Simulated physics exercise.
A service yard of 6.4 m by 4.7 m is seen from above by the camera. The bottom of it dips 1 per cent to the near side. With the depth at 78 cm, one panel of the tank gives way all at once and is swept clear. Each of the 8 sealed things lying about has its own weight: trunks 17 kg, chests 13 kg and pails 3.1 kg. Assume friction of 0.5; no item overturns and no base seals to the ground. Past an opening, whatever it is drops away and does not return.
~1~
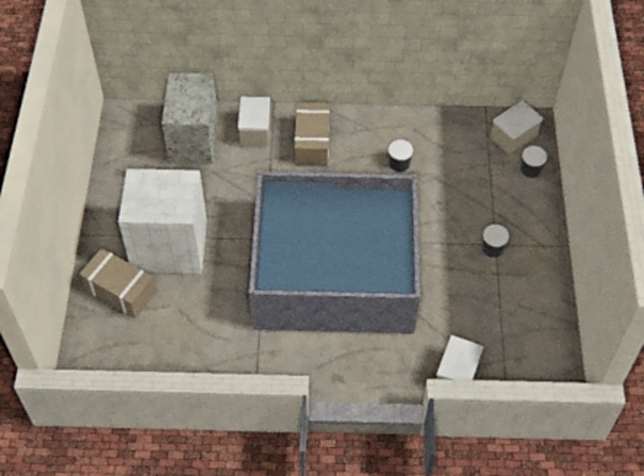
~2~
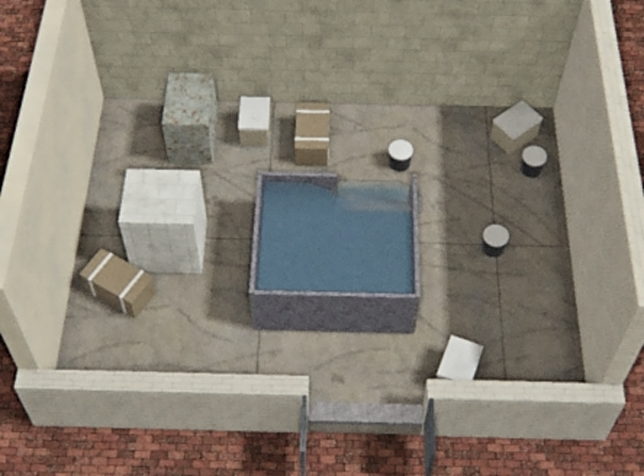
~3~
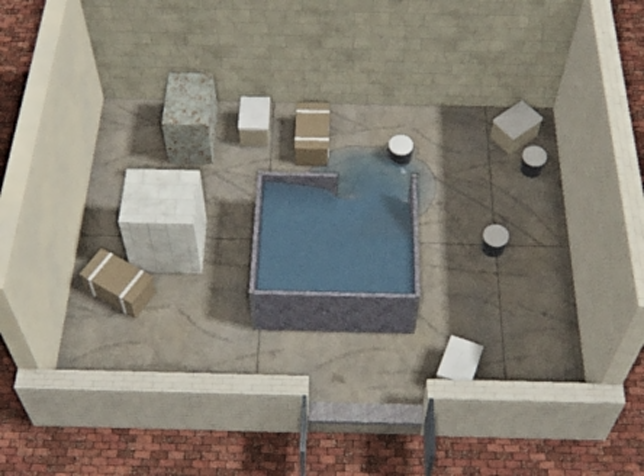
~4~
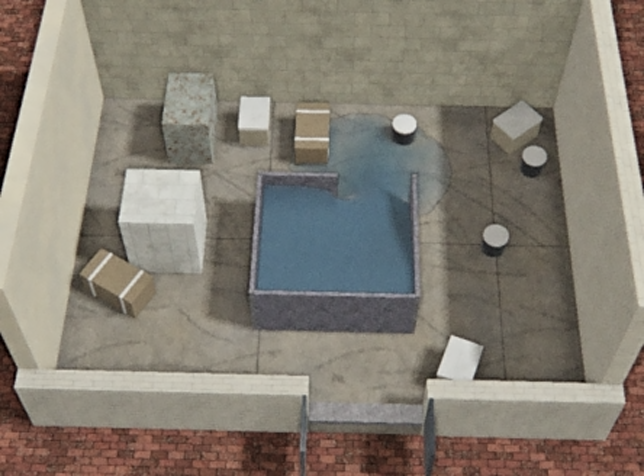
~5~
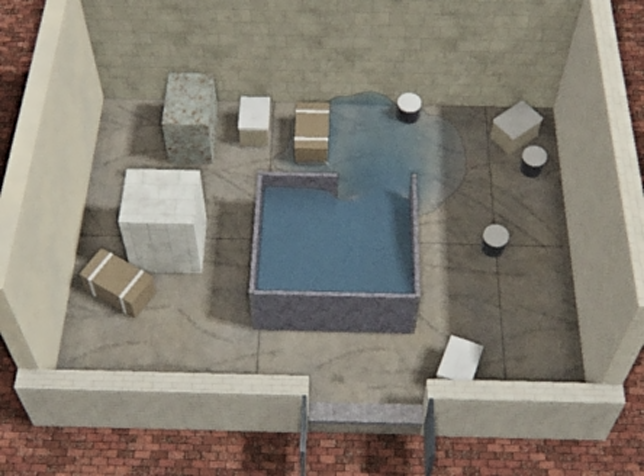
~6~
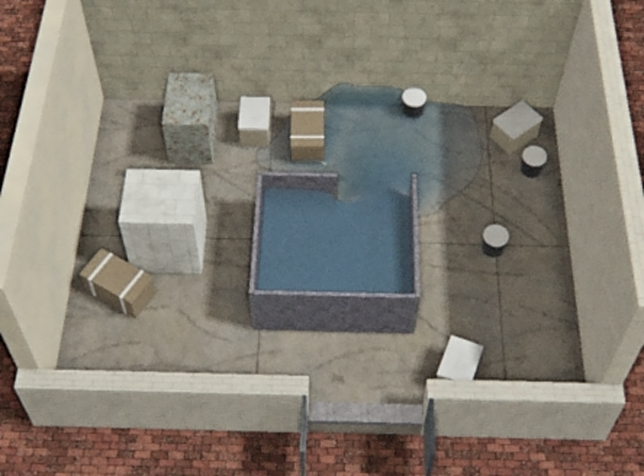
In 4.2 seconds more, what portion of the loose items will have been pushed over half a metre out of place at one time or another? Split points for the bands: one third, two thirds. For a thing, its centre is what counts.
The way it's going, it will be the top band.
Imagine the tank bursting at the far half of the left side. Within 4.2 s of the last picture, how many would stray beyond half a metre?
The answer then is 4.
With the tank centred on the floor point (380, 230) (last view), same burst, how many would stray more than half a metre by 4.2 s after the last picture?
That gives 6 of them.
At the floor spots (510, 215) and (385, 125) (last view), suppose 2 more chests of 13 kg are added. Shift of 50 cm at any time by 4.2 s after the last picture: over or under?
Result in order: Exceeded; exceeded.
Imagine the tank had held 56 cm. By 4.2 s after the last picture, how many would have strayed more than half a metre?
Then 6 of them.
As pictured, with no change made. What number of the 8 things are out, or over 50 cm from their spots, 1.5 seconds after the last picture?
I get 5.
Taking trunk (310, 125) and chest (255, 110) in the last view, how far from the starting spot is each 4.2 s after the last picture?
Distances: 60 cm; 350 cm.
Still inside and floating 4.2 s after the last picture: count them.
I'd say 4 of them.
Then, 0.4 s after the last picture 1 of 8 are over 50 cm from their spots; 1 afloat.
Then, 1.5 s after the last picture 5 of 8 are over 50 cm from their spots; 1 afloat.
Then, 2.8 s after the last picture 6 of 8 are over 50 cm from their spots; 2 afloat.
Then, 4.2 s after the last picture 7 of 8 are over 50 cm from their spots, and 7 have been at some point; 4 afloat.
